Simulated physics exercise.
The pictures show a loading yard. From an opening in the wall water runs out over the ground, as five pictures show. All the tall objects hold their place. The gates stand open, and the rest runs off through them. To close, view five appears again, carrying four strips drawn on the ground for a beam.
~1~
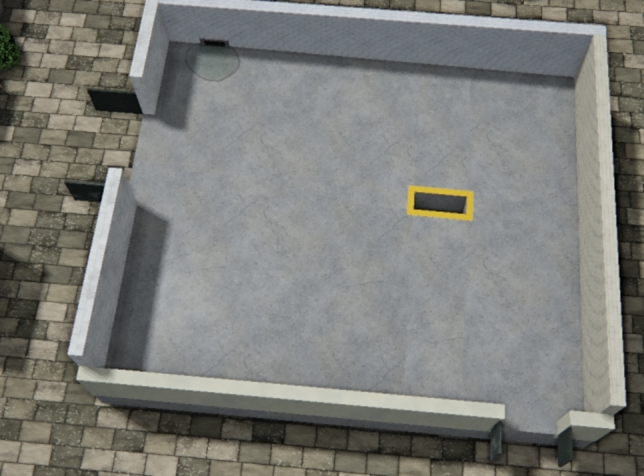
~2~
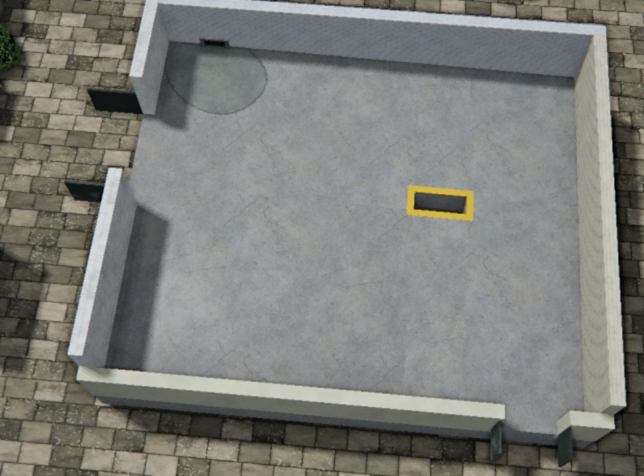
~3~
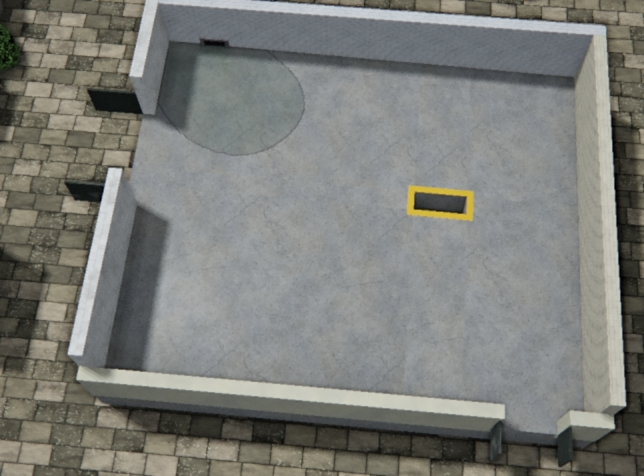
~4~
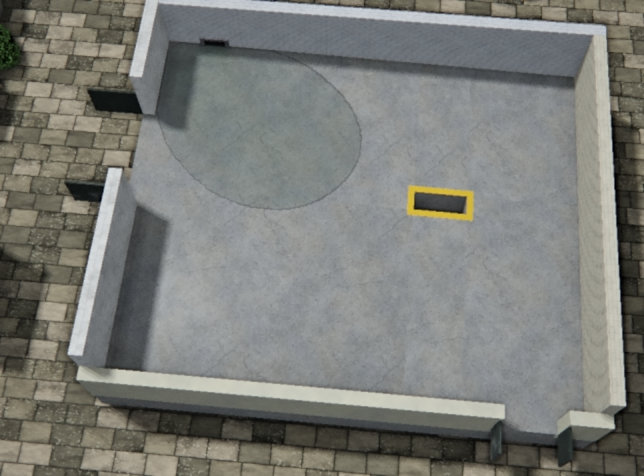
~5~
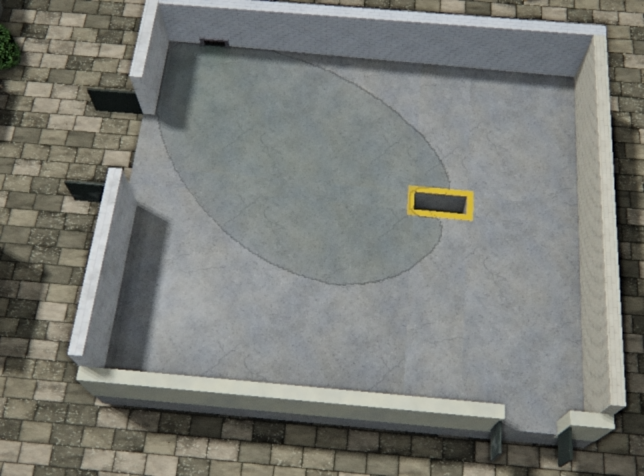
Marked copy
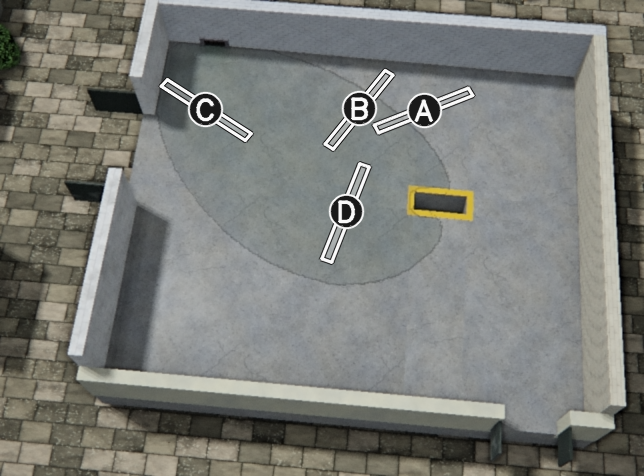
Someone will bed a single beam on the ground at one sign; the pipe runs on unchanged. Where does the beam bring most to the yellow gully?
The best spot is C.
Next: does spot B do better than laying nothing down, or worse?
Spot B is worse.
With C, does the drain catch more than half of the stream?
No, it does not.
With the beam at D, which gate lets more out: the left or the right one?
The right one.
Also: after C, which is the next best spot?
It is A.
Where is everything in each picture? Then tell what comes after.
The first picture shows outfall at (215, 42); yellow gully at (440, 203); open gate at (526, 419); open gate at (146, 157); front seen at (193, 70), 1 % of the ground wet; yellow gully still dry.
The second picture shows front seen at (239, 106), 4 % of the ground wet; yellow gully still dry.
The third picture shows front seen at (266, 144), 9 % of the ground wet; yellow gully still dry.
The fourth picture shows front seen at (347, 175), 18 % of the ground wet; yellow gully still dry.
The fifth picture shows front seen at (431, 244), 31 % of the ground wet; yellow gully taking water.
On the marked copy, A from (376, 128) to (470, 91); B from (329, 146) to (389, 72); C from (164, 82) to (248, 136); D from (326, 260) to (364, 165).
If A is chosen, about 23 % of the stream goes into the yellow gully, about 68 % out by the gates.
If B is chosen, about 14 % of the stream goes into the yellow gully, about 77 % out by the gates.
If C is chosen, about 33 % of the stream goes into the yellow gully, about 63 % out by the gates.
If D is chosen, about 16 % of the stream goes into the yellow gully, about 75 % out by the gates.
